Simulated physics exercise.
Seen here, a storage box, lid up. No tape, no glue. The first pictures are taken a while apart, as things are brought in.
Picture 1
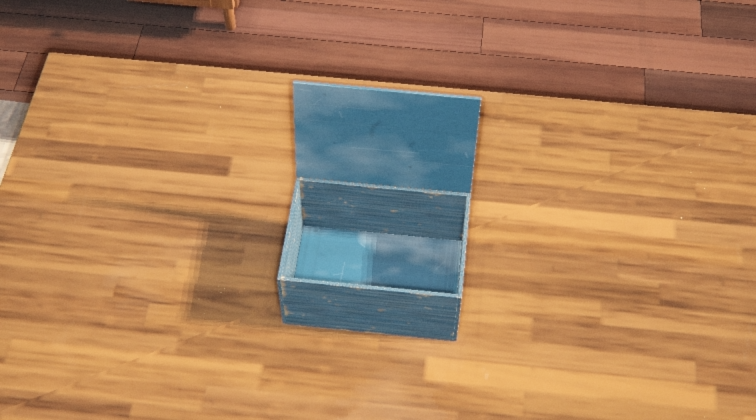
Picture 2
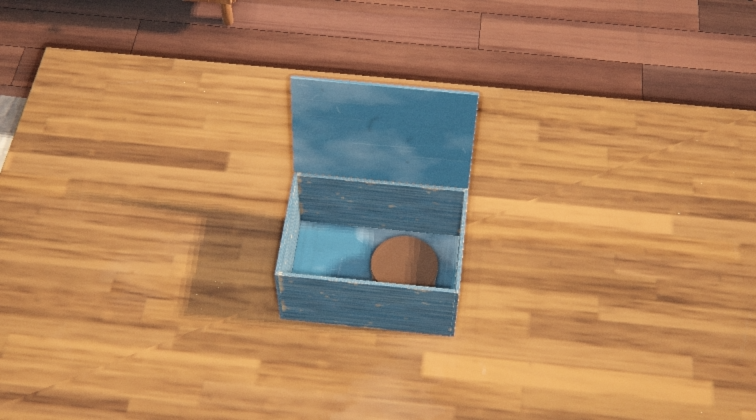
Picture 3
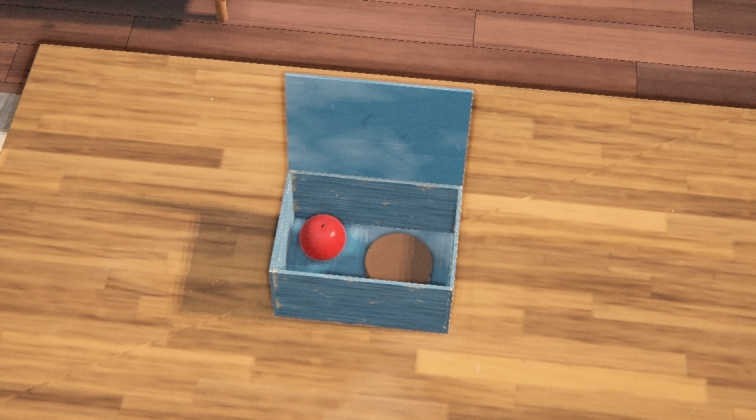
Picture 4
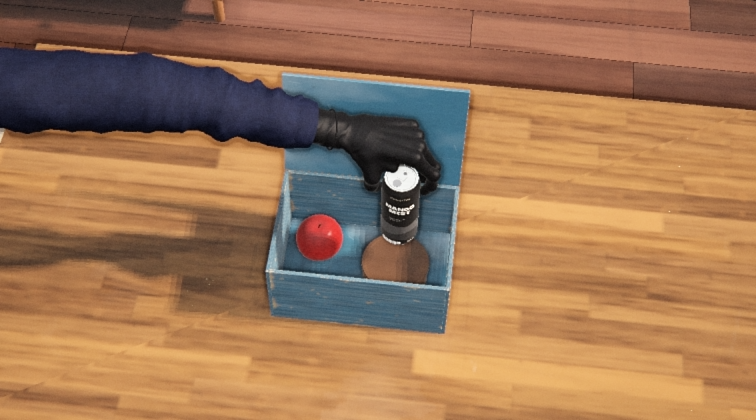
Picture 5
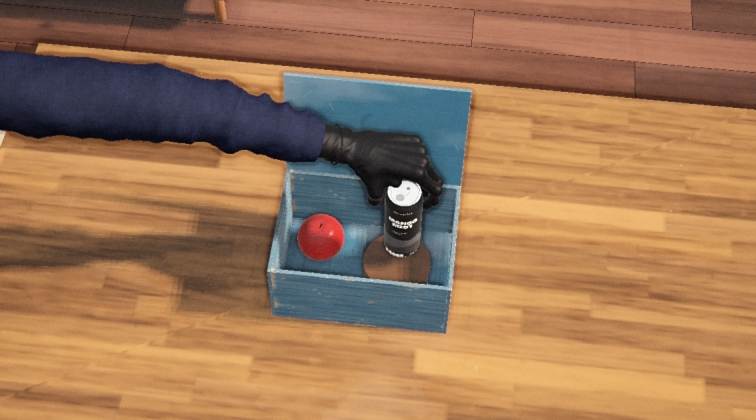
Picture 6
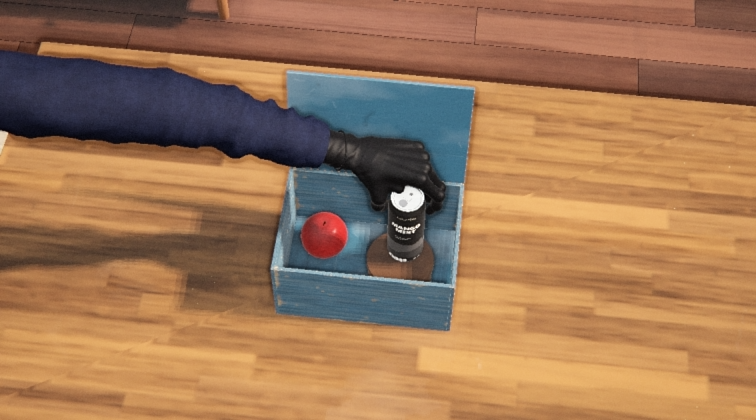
At the start, an open blue storage box sits empty on a wooden surface; then a round brown object appears inside it, followed by a red apple on the left. A black-gloved hand reaches in from the left with a black can and lowers it slightly over the brown object, still gripping it.
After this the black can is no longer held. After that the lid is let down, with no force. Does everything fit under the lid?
It is held up.
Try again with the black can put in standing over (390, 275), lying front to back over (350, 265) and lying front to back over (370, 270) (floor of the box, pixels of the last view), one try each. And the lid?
In the first case it will not close; in the second case it closes; in the third case it shuts flat.
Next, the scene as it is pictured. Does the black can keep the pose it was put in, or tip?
The black can stays as placed.
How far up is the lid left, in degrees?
Some 50° above the rim.
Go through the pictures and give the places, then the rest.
The last thing is not in view yet, in the first picture.
The last thing is not in view yet, in the second picture.
The last thing is not in view yet; red apple (322, 238), in the third picture.
On its way; black can (400, 206); red apple (319, 238), in the fourth picture.
On its way; black can (403, 220); red apple (321, 237), in the fifth picture.
Put in, still held; black can (406, 225); red apple (324, 235), in the sixth picture.
Then, 1.10 s after the last picture, lid starting down.
Then, 1.50 s after the last picture, lid 65° above the rim.
Then, 3.20 s after the last picture, lid 51° above the rim.
At rest, lid 51° above the rim; all 3 in place. Seen from the same camera at the end, black can near (406, 225).
